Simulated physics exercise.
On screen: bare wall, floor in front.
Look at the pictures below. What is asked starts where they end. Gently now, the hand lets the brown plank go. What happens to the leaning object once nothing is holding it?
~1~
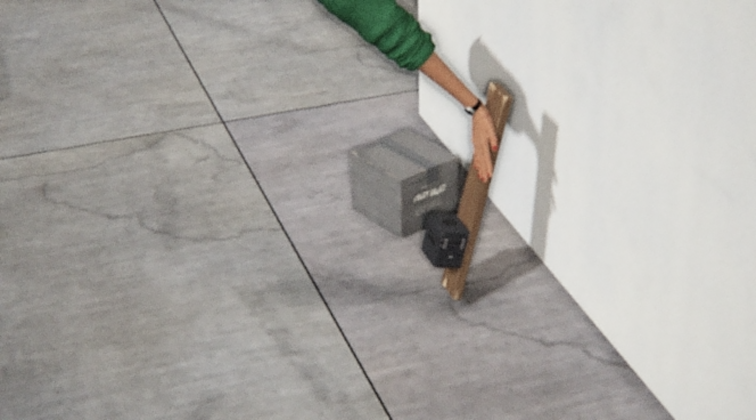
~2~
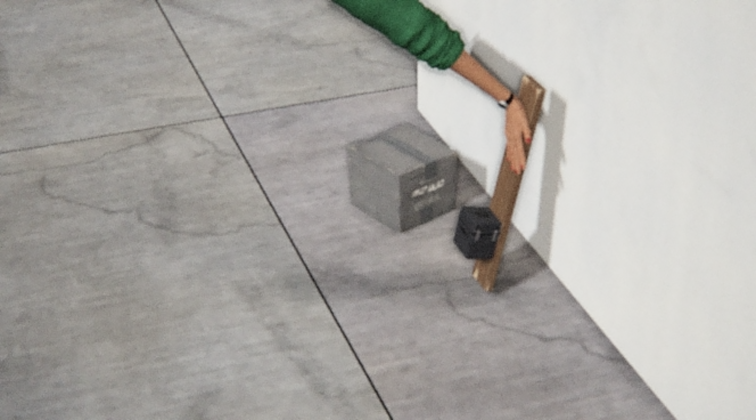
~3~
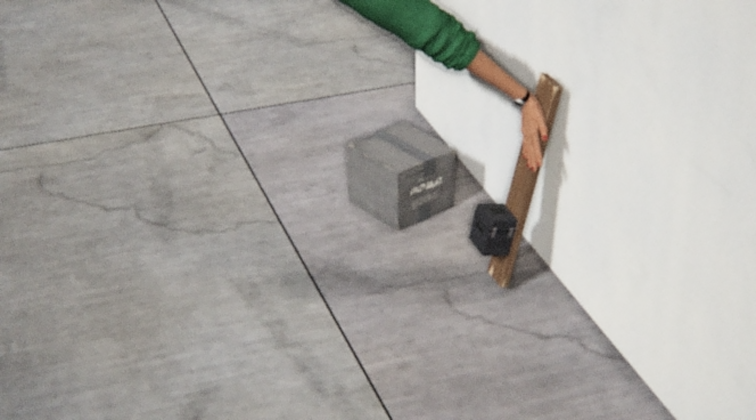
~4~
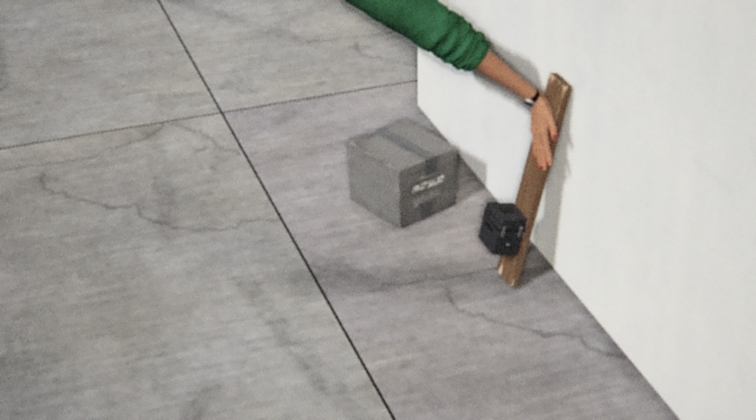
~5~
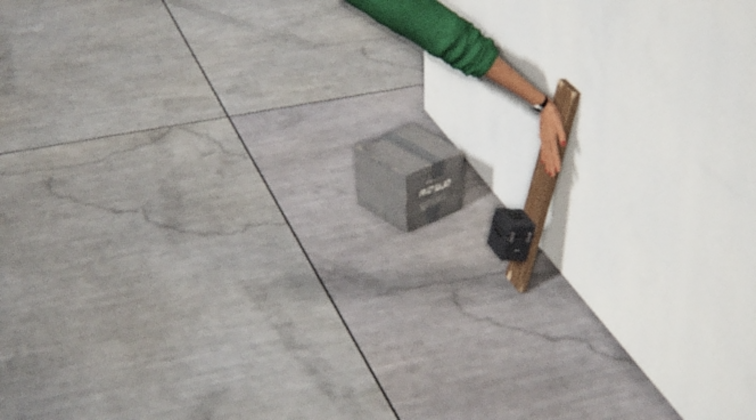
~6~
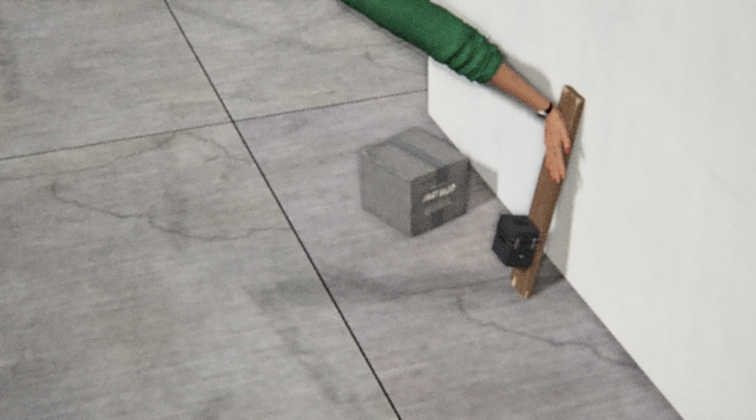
The leaning object stays where it is.
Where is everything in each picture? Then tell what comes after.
On its way; brown plank (475, 194); grey box (405, 183), in the first frame.
On its way; brown plank (508, 186); grey box (403, 178), in the second frame.
On its way; brown plank (524, 183); grey box (401, 176), in the third frame.
On its way; brown plank (533, 182); grey box (403, 174), in the fourth frame.
Propped up under the hand; brown plank (542, 188); grey box (409, 178), in the fifth frame.
Propped up under the hand; brown plank (546, 194); grey box (414, 183), in the sixth frame.
Then, 0.40 s past the last view, nothing moves.
Then, 1.00 s past the last view, brown plank resting near (546, 194).
Finally, both still in place. Final places as the last picture's camera would see them, brown plank near (546, 194). The plank stays up.
